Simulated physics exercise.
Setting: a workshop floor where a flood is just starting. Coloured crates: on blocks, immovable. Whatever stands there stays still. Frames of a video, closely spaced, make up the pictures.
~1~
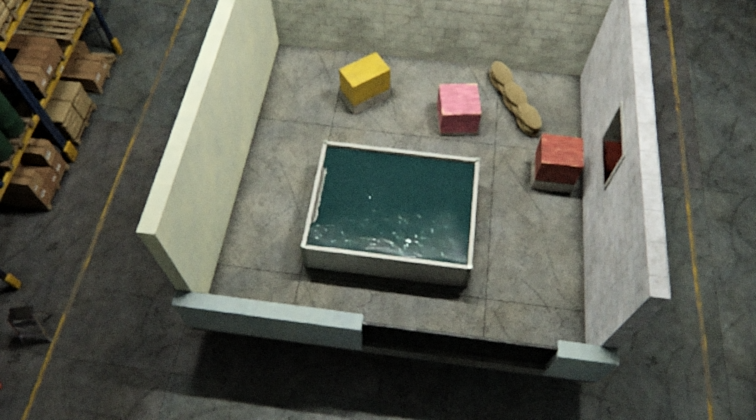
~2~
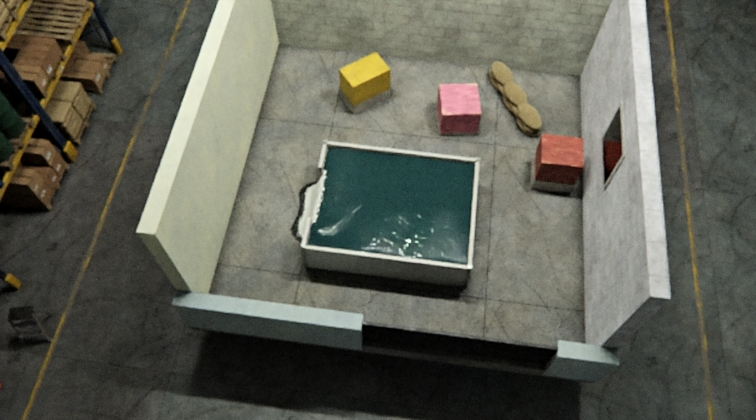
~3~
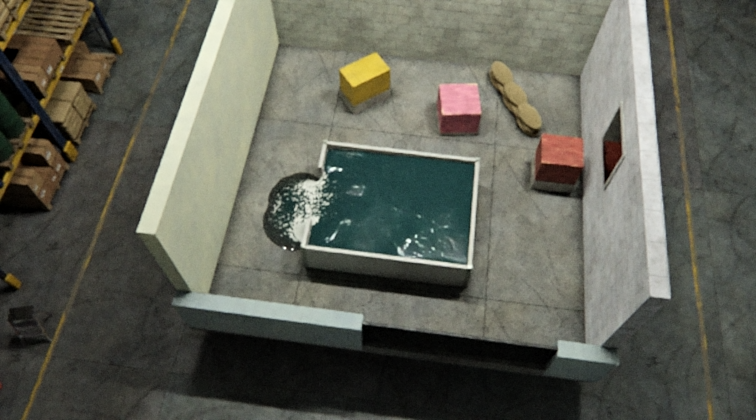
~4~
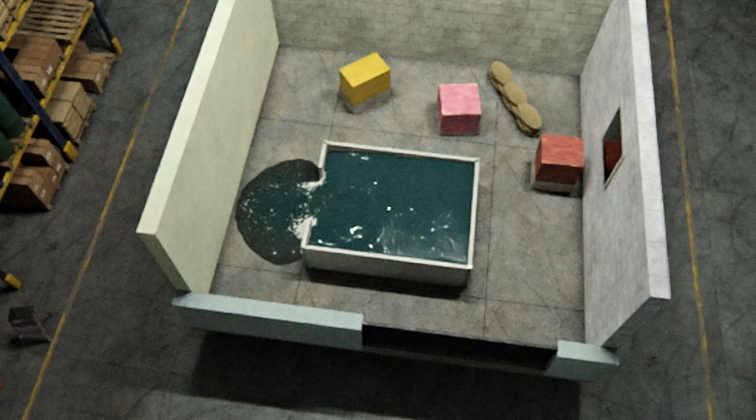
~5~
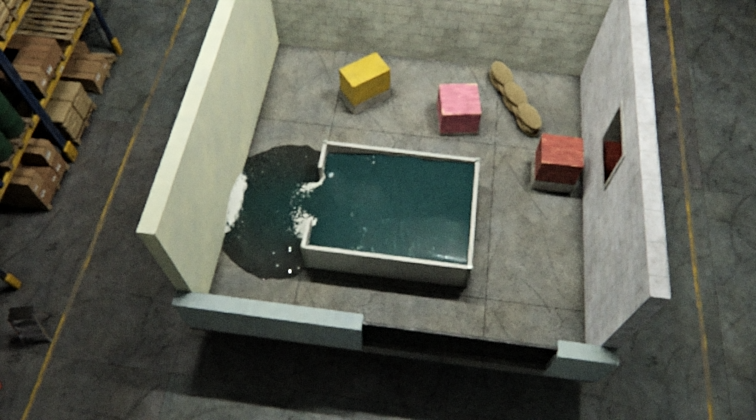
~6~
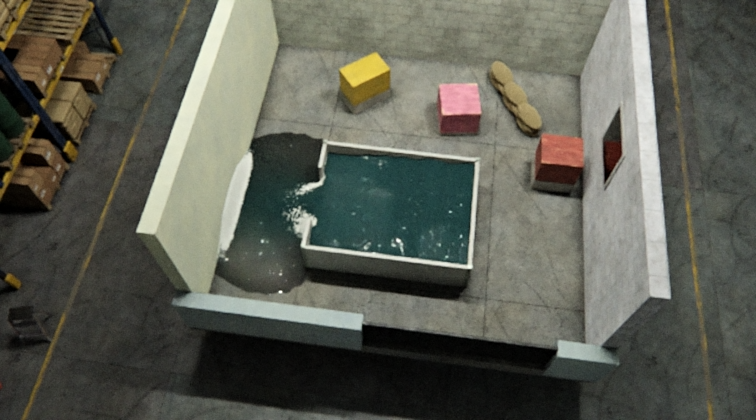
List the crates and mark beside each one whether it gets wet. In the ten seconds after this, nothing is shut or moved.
Yellow crate - stays dry; pink crate - gets wet; red crate - stays dry.
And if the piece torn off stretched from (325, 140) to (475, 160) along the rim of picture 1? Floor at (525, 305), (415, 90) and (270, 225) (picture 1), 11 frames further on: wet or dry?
Going through them in turn: Still unsoaked, then reached by the flood, then still unsoaked.
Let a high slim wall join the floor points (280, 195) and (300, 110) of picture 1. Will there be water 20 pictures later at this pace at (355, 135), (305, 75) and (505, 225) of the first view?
One by one: Soaked, soaked, spared.
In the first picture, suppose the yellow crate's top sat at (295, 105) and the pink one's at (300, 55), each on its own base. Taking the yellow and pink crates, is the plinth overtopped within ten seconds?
I'd bet the yellow one is inundated and the pink one is inundated.
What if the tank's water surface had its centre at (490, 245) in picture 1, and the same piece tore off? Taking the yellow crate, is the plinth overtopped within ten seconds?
Result: Yellow is untouched.
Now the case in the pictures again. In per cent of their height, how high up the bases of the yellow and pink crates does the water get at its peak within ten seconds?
70 and 200 per cent, roughly.
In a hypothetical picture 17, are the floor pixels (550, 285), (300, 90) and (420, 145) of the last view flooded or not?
Taking the three spots one by one, I'd call them clear, drenched and clear.
A moment on, water covers 20 % of the floor; the yellow crate not reached, the pink crate not reached, the red crate not reached.
Next, water covers 35 % of the floor; the yellow crate water round its plinth, the pink crate not reached, the red crate not reached.
Then, water covers 60 % of the floor; the yellow crate water round its plinth, the pink crate not reached, the red crate not reached.
Later, water covers 85 % of the floor; the yellow crate water round its plinth, the pink crate water round its plinth, the red crate water round its plinth.
In the end, water covers 100 % of the floor; the yellow crate stayed above the water, the pink crate was topped, the red crate stayed above the water.
